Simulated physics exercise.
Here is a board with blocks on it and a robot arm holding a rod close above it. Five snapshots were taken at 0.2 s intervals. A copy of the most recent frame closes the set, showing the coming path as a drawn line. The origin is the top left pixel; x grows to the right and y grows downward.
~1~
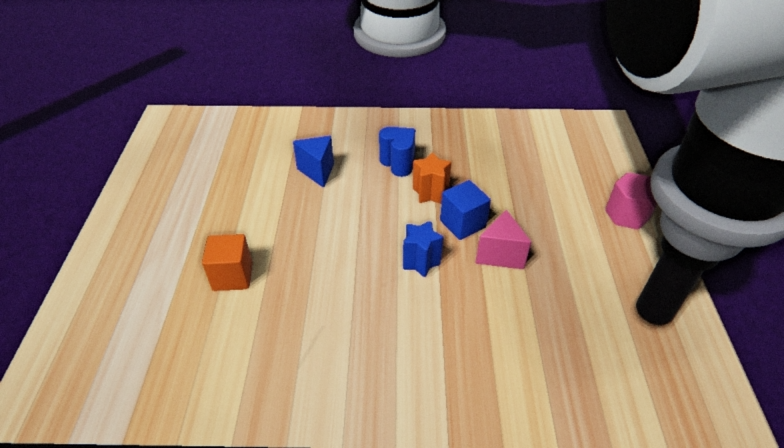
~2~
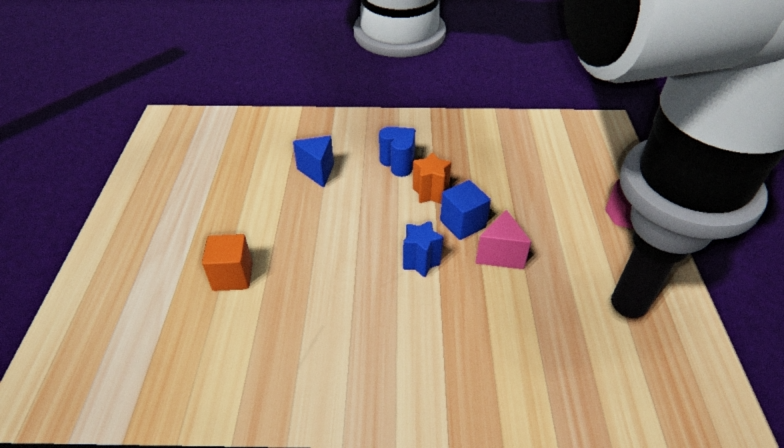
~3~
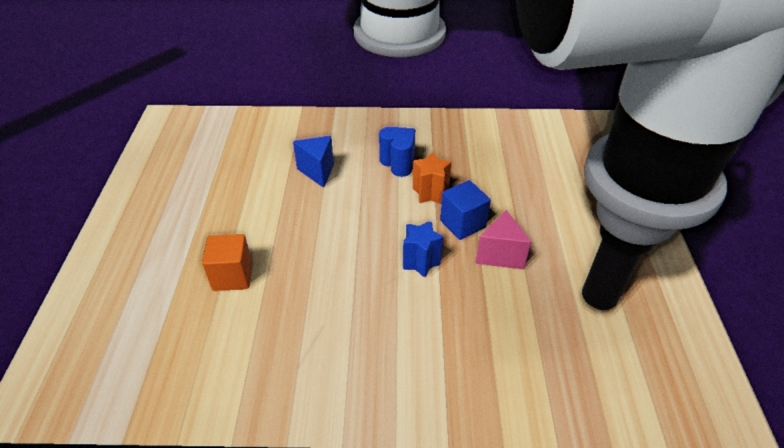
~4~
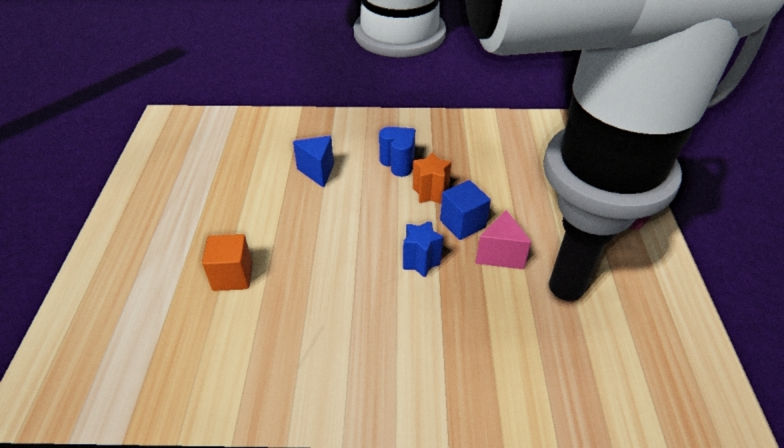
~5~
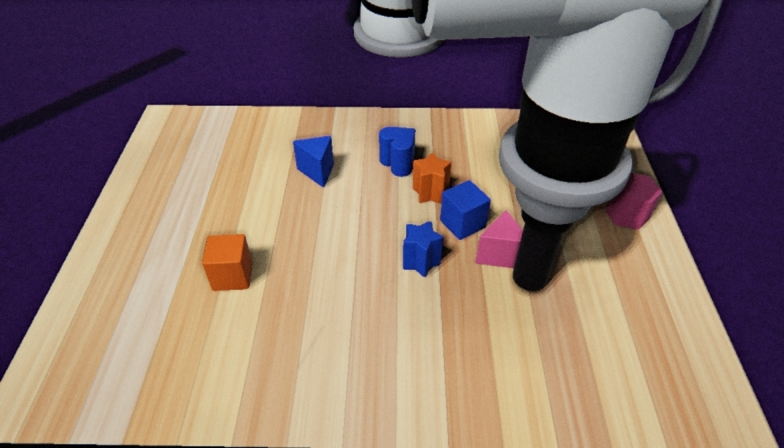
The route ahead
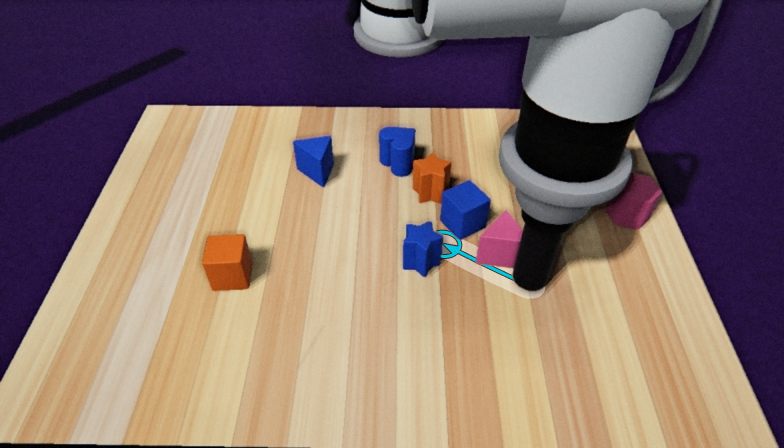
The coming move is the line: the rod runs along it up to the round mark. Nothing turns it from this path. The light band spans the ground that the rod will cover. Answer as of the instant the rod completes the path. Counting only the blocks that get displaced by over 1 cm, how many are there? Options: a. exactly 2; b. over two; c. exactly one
c.
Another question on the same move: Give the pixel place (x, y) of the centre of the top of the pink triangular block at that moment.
Pixel (490, 209).
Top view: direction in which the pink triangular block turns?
It rotates clockwise.
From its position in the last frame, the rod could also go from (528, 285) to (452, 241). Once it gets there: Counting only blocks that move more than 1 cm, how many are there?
When the path ends, I think you'll find two blocks out of place by more than 1 cm.
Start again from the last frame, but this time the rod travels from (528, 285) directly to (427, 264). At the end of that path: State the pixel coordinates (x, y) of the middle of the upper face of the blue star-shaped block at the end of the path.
Pixel (392, 230).
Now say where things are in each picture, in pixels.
The first picture shows rod's lower end at (655, 310); blue star-shaped block at (422, 234); blue four-sided block at (467, 195); pink triangular block at (506, 228).
The second picture shows rod at (629, 304); blocks still.
The third picture shows rod at (600, 296); blocks still.
The fourth picture shows rod at (567, 287); blocks still.
The fifth picture shows rod at (530, 278); blue star-shaped block at (422, 234); blue four-sided block at (467, 195); pink triangular block at (506, 228).
Drawn move, straight from (528, 285) to (444, 244).
On the path given first. Halfway along, rod at (484, 257); pink triangular block at (491, 213), turned 15° clockwise.
At the end, rod at (444, 237); blue star-shaped block still; blue four-sided block at (465, 192); pink triangular block at (490, 209), turned 20° clockwise.
